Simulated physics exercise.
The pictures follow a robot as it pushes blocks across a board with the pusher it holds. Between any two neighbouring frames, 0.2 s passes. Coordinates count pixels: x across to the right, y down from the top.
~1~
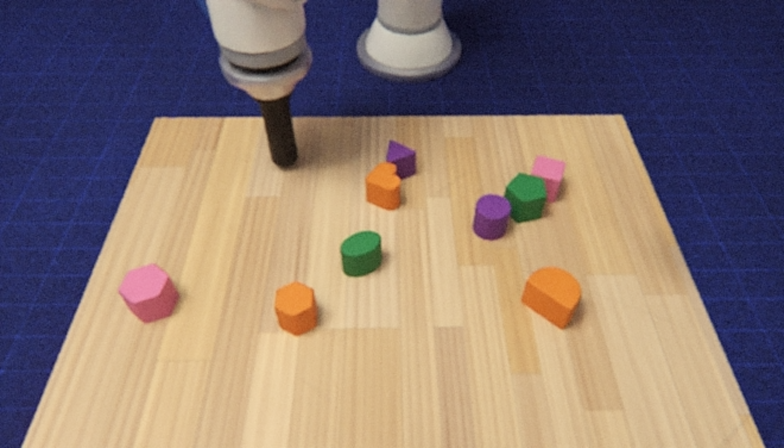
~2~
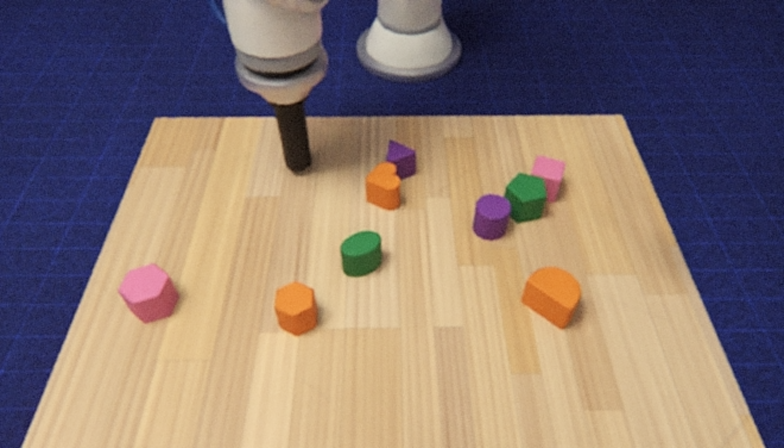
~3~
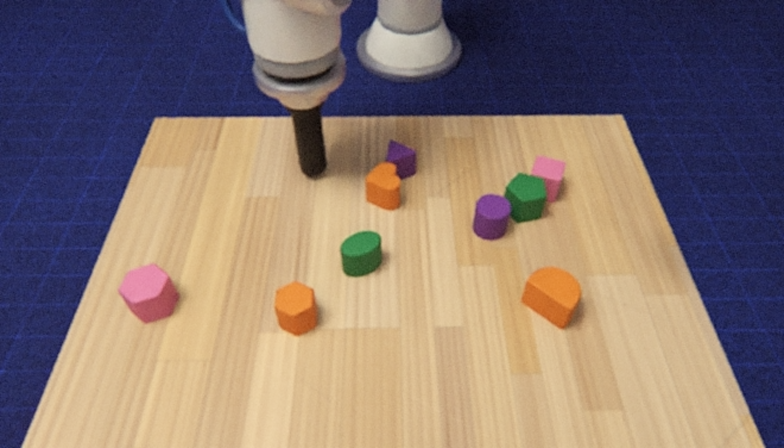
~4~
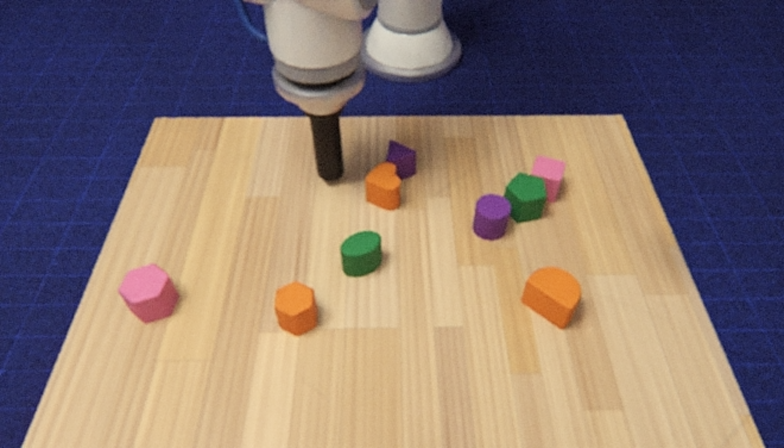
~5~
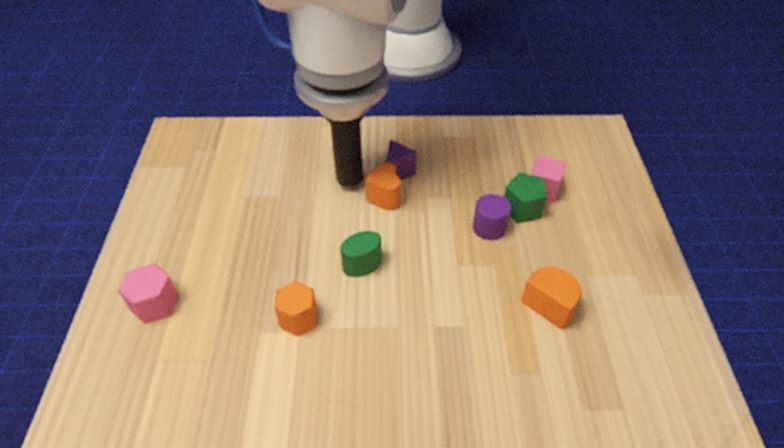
A robot arm with a black rod moved a short way right and slightly nearer over a wooden board, ending close beside the orange heart-shaped block, while all the colourful blocks stayed still.
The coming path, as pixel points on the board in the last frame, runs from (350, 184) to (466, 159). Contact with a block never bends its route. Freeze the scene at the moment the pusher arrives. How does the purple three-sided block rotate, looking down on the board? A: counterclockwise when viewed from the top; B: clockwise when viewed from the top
That would be A.
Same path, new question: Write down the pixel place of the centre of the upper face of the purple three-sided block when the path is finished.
Its top face will be centred at roughly (486, 126).
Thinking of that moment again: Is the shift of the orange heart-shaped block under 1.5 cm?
That would be a yes.
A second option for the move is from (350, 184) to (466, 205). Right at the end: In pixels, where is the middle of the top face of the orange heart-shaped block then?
Roughly at (418, 193).
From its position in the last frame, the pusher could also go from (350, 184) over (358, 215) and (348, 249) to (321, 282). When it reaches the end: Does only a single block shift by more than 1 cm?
Yes, it checks out.
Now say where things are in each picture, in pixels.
Pusher tip (285, 158); block tops, orange heart-shaped block (384, 176); purple three-sided block (398, 150), in the first frame.
Pusher (298, 162); blocks unchanged, in the second frame.
Pusher (314, 167); blocks unchanged, in the third frame.
Pusher (331, 172); blocks unchanged, in the fourth frame.
Pusher (349, 178); orange heart-shaped block (384, 176); purple three-sided block (398, 150), in the fifth frame.
What follows on the original path. One third of the way, pusher (390, 168); purple three-sided block (413, 145), turned 25° anticlockwise.
Two thirds of the way, pusher (429, 161); purple three-sided block (449, 135), turned 50° anticlockwise.
At the end, pusher (466, 153); orange heart-shaped block in place; purple three-sided block (486, 126), turned 60° anticlockwise.
